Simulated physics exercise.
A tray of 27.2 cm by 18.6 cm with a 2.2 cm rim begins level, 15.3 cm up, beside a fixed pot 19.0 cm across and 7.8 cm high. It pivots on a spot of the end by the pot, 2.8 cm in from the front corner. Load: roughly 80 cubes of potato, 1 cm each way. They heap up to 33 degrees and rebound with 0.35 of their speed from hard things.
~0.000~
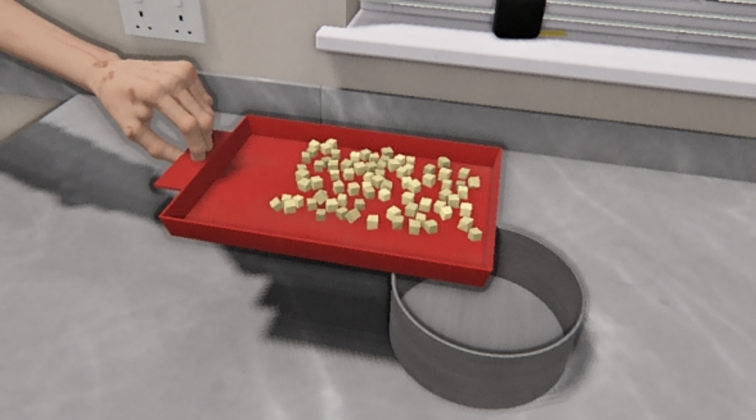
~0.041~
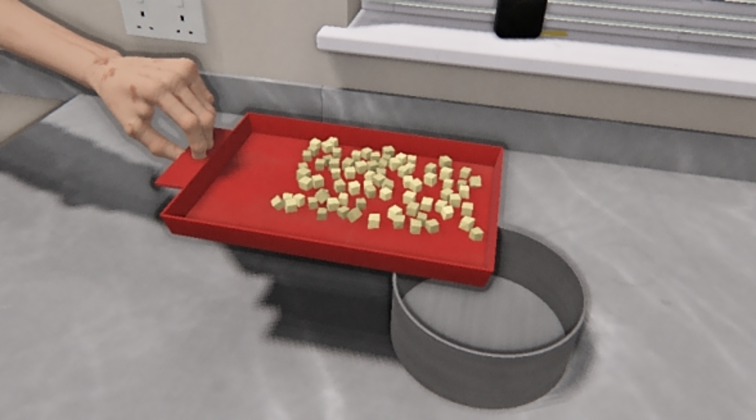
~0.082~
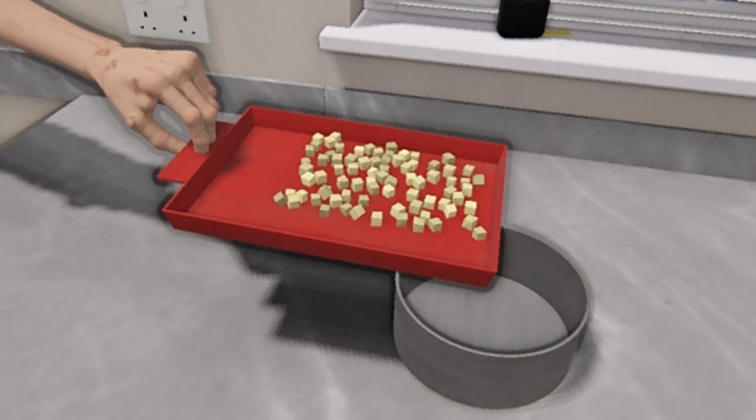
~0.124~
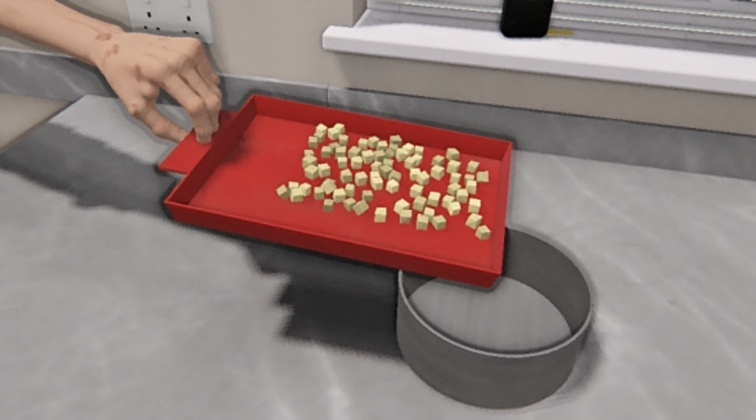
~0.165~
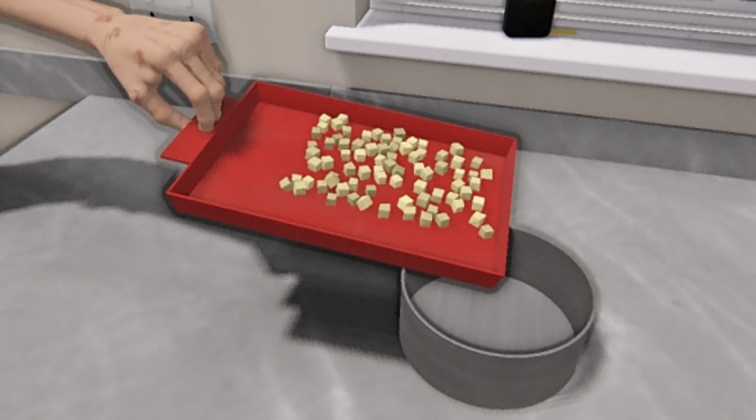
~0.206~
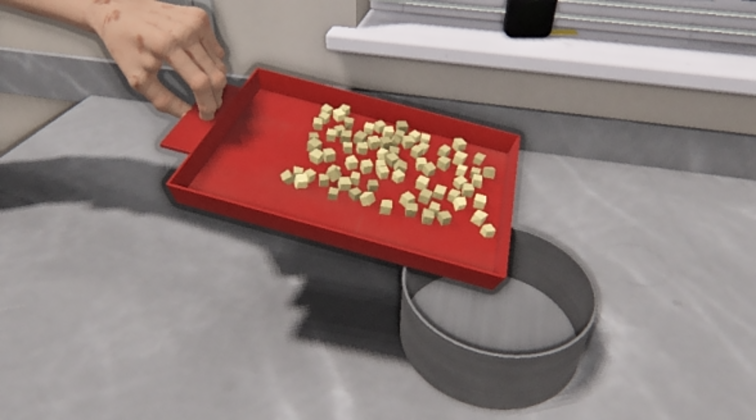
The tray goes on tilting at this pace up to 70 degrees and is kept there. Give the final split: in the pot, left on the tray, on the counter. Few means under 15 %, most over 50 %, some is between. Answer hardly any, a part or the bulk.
Pot: Hardly any, tray: The bulk, counter: A part.
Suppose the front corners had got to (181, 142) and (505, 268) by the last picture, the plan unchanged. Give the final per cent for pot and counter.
Pot 30, counter 15.
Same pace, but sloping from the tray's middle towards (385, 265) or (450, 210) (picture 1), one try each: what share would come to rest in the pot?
Some 0 and 10 per cent.
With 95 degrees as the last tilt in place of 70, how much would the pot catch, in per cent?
In that case some 5 per cent.
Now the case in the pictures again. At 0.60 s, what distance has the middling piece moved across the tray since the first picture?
Some 2 cm.
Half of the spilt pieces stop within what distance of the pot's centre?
Roughly 22 cm.
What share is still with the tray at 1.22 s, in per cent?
Some 60 per cent of the load.
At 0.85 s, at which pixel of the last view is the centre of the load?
Around (496, 230).
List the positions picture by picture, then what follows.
In the first picture, tray tilt 0 degrees, front corners at (167, 214) and (486, 266); middle of the pieces at (379, 182); pot at (487, 281).
In the second picture, tray tilt 1 degrees, front corners at (168, 213) and (487, 266); middle of the pieces at (380, 180).
In the third picture, tray tilt 2 degrees, front corners at (170, 208) and (491, 267); middle of the pieces at (383, 177).
In the fourth picture, tray tilt 5 degrees, front corners at (173, 200) and (495, 268), lowest corner right front; middle of the pieces at (387, 172).
In the fifth picture, tray tilt 8 degrees, front corners at (175, 191) and (498, 270), lowest corner right front; middle of the pieces at (391, 166).
In the sixth picture, tray tilt 11 degrees, front corners at (175, 182) and (500, 272), lowest corner right front; middle of the pieces at (393, 160); pot at (498, 282). The tray's pace is about 75 degrees a second.
Then, at 0.60 s, tilt 40 degrees; the tray holds 100 %, the pot 0 %.
Then, at 0.85 s, tilt 58 degrees; the tray holds 95 %, the pot 0 %.
Then, at 1.22 s, tilt 70 degrees; the tray holds 60 %, the pot 0 %.
In the end, at 2.4 s, pot 0 %, tray 60 %, counter 40 %.
